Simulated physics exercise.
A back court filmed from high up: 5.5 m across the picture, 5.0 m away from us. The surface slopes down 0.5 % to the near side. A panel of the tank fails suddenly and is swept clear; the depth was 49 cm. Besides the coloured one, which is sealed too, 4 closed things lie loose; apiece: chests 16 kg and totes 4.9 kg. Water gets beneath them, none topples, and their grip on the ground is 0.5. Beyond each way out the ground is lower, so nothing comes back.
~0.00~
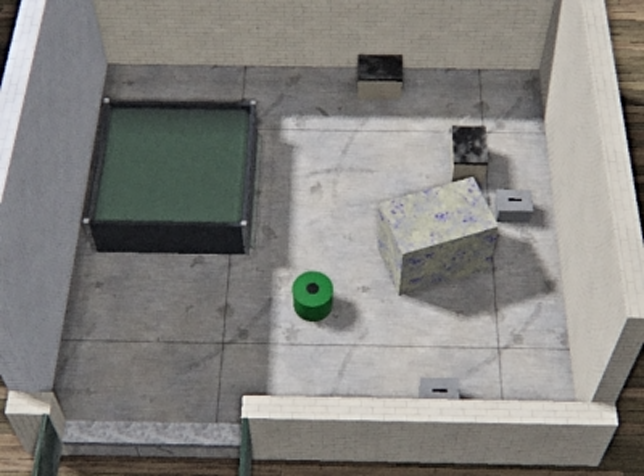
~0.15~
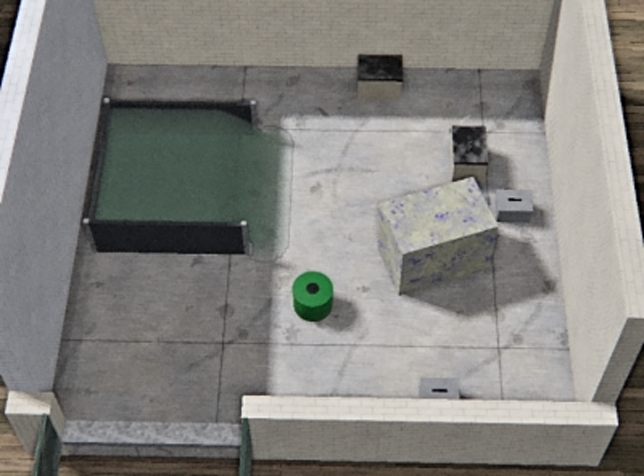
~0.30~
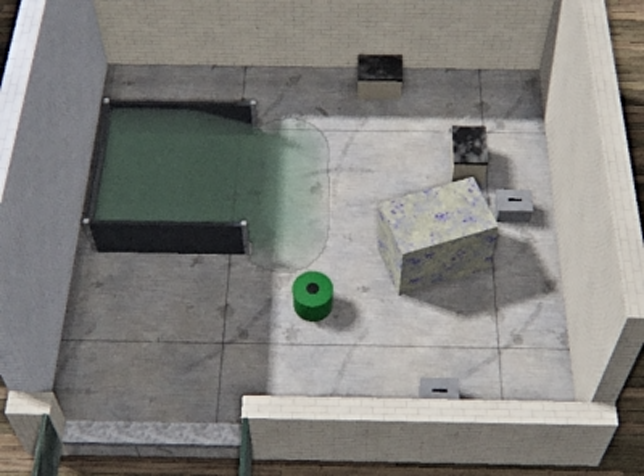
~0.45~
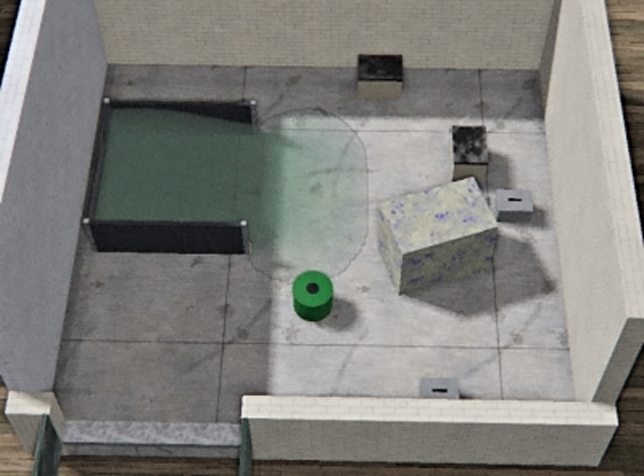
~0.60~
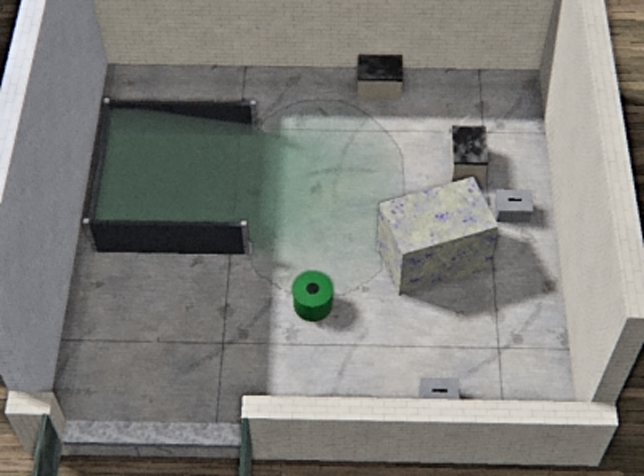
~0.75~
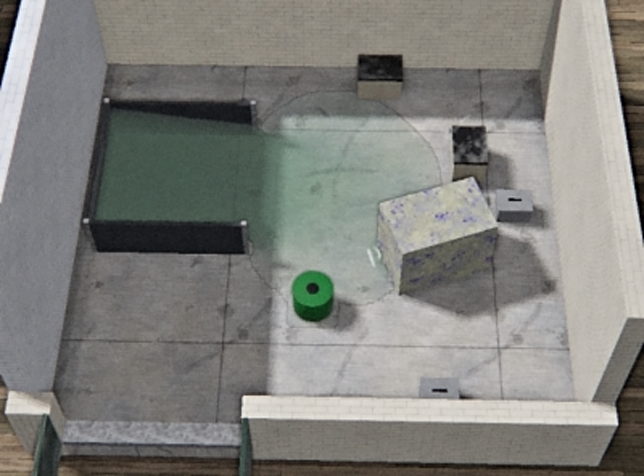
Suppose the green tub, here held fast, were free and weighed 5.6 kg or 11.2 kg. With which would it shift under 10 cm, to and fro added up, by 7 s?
I expect that neither load is enough.
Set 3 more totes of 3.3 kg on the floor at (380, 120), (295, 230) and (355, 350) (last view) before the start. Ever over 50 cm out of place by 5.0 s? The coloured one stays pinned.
In that order: Past it, more, over.
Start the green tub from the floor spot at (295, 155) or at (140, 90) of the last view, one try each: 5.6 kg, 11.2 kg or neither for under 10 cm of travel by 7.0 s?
In that order: Neither is enough; neither holds.
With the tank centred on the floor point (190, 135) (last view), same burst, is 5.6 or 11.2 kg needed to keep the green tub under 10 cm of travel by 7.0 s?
In that case only the higher weight holds it.
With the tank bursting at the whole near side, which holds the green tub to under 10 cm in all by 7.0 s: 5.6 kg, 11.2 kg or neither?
In that case the lower weight is enough.
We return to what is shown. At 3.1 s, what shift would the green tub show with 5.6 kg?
Roughly 30 cm.
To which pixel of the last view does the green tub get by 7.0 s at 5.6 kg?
Around (242, 341).
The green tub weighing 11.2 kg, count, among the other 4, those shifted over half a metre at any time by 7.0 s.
4 of them.
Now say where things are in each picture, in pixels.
In the first frame, the green tub at (313, 289), on the bottom; water covers 2.9 m2; 0 of 5 have shifted.
In the second frame, the green tub at (313, 289), on the bottom; 3.7 m2 under water; 0 of 5 have shifted.
In the third frame, the green tub at (313, 289) rests on the ground; 4.7 m2 under water; 0 of 5 have shifted.
In the fourth frame, the green tub at (313, 289), on the bottom; 5.8 m2 under water; 0 of 5 have shifted.
In the fifth frame, the green tub at (313, 289), on the bottom; 7.0 m2 under water; 0 of 5 have shifted.
In the sixth frame, the green tub at (313, 289), on the bottom; 8.2 m2 under water; 0 of 5 have shifted.
After 1.4 s the green tub would be 7 cm from its start with 5.6 kg and 0 cm from its start with 11.2 kg; 3 cm of water round it then.
After 3.1 s the green tub would be 32 cm from its start with 5.6 kg and 0 cm from its start with 11.2 kg; 3 cm of water round it then.
After 4.9 s the green tub would be 36 cm from its start with 5.6 kg and 0 cm from its start with 11.2 kg; 2 cm of water round it then.
After 7.0 s the green tub would be 99 cm from its start with 5.6 kg and 31 cm from its start with 11.2 kg; 6 cm of water round it then.
